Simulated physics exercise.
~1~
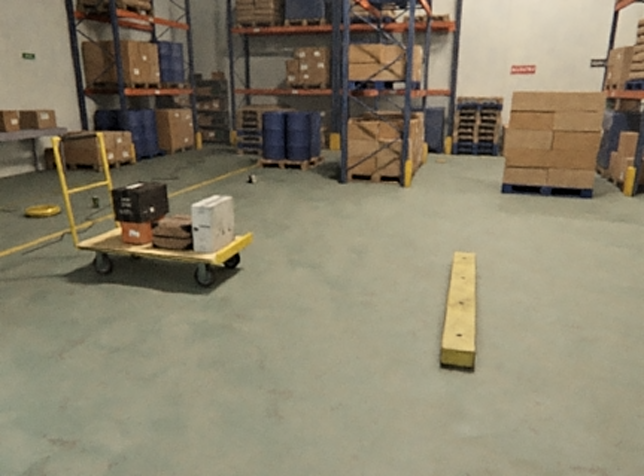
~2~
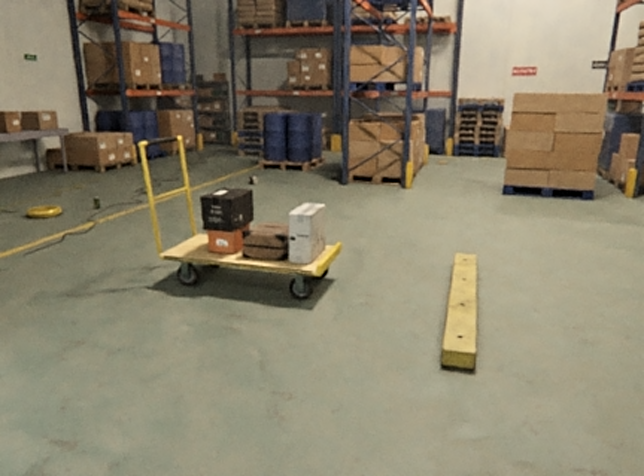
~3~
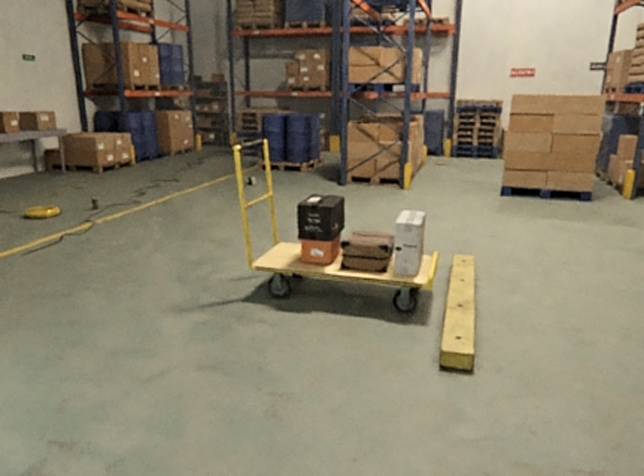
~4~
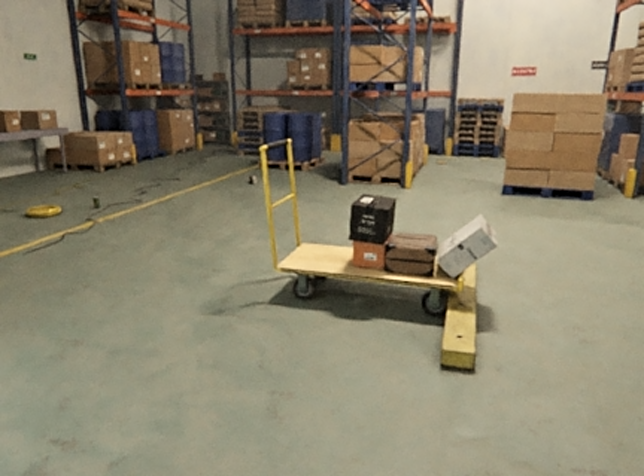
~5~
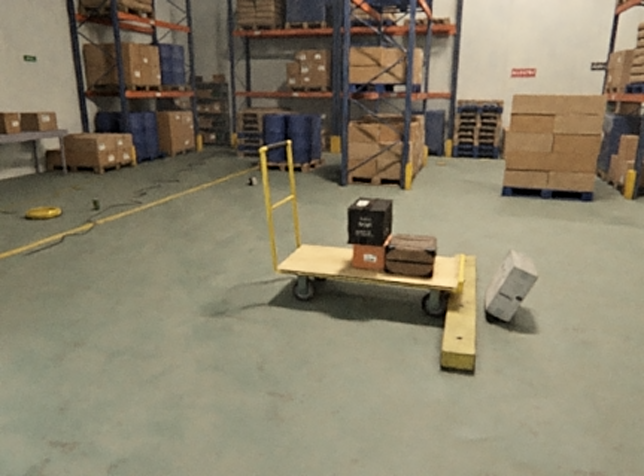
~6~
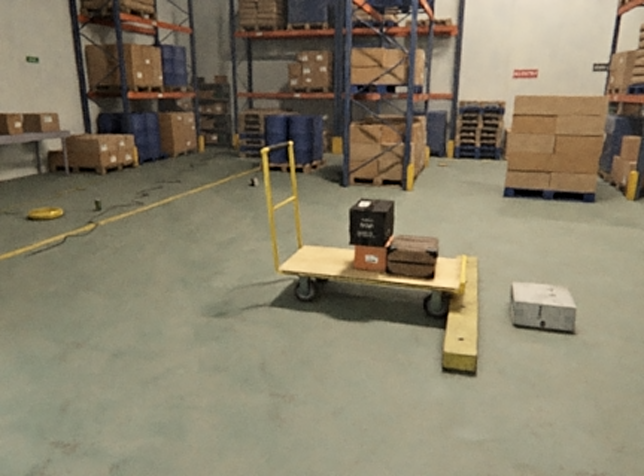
Yellow trolley rolling right across a warehouse floor, stopping at a kerb, white carton tipping over the front and landing beyond.
